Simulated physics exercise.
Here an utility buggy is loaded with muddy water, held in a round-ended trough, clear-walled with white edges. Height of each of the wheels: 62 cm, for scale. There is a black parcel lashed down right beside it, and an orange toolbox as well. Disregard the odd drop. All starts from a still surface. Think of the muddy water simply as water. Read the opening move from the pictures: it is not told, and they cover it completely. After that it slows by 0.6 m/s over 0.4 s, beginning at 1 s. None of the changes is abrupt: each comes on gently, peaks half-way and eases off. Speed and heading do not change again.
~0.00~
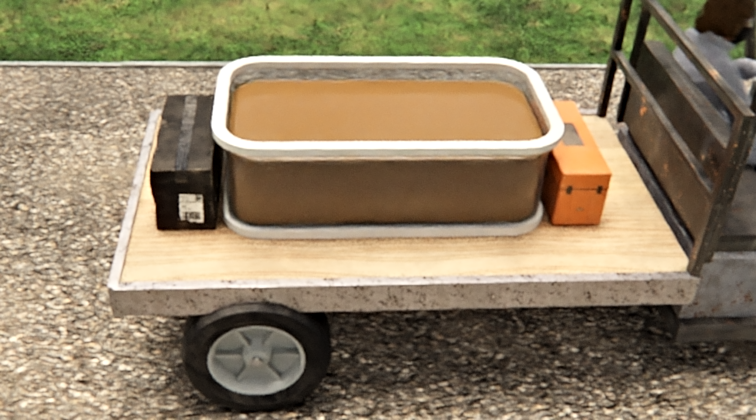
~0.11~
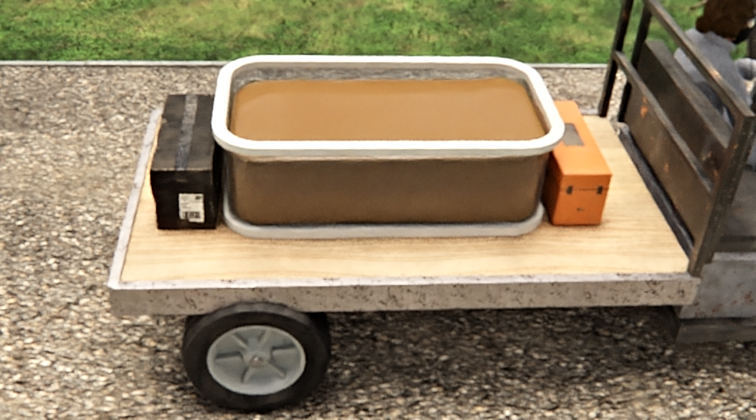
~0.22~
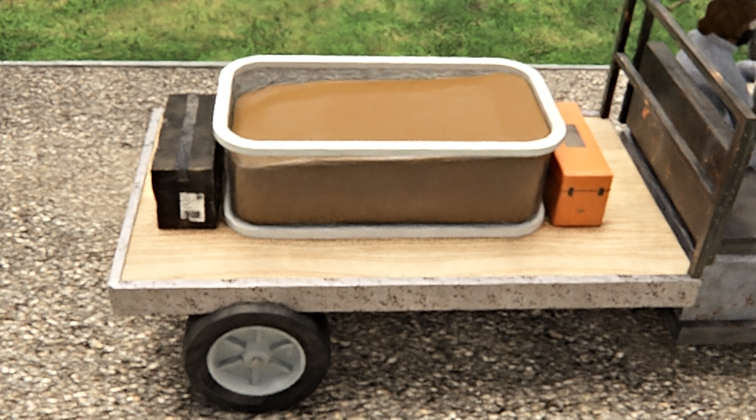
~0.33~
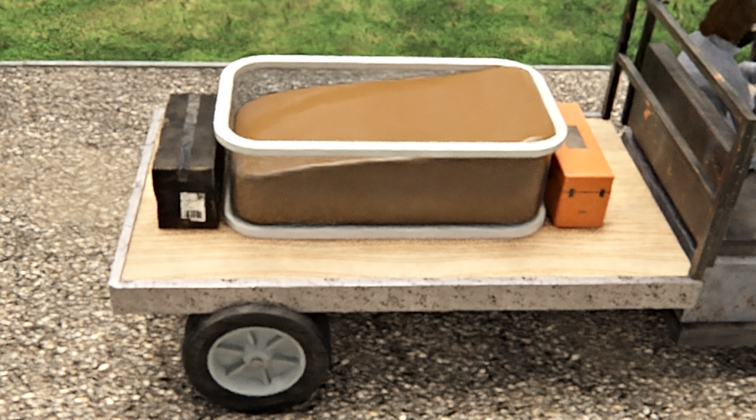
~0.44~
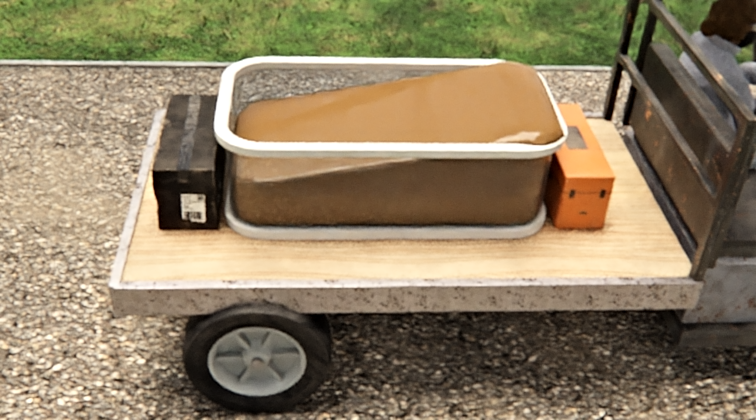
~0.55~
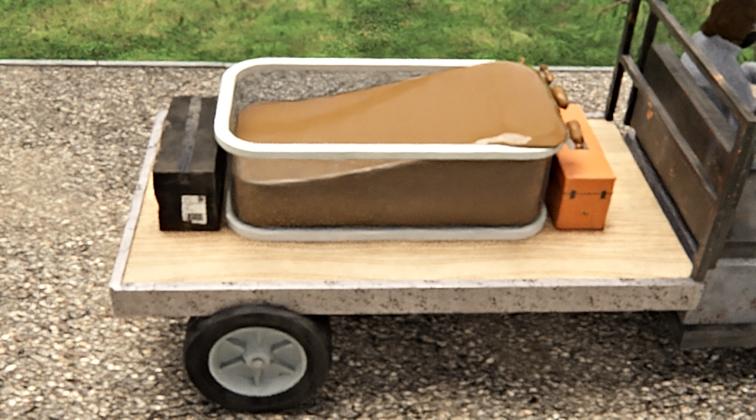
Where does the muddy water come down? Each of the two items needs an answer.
The black parcel is spared; the orange toolbox is hit.
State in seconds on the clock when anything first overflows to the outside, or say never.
Close to 0.8 seconds.
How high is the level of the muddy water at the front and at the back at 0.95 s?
Around 36 cm toward the front, with 32 cm behind.
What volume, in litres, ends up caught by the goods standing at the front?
Roughly 3 litres.
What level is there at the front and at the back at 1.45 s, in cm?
The front reads 34 cm and the back reads 32 cm.
After 0.95 s front 35 cm, middle 35 cm, back 32 cm above the floor; the loss stands at 1 per cent, over the front.
After 1.45 s front 33 cm, middle 34 cm, back 33 cm above the floor; the loss stands at 1 per cent, over the front.
After 1.95 s front 42 cm, middle 33 cm, back 26 cm above the floor; the loss stands at 1 per cent, over the front.
After 4.39 s the loss stands at 2 per cent, over the front; the black parcel has caught nothing and the orange toolbox 3 litres.
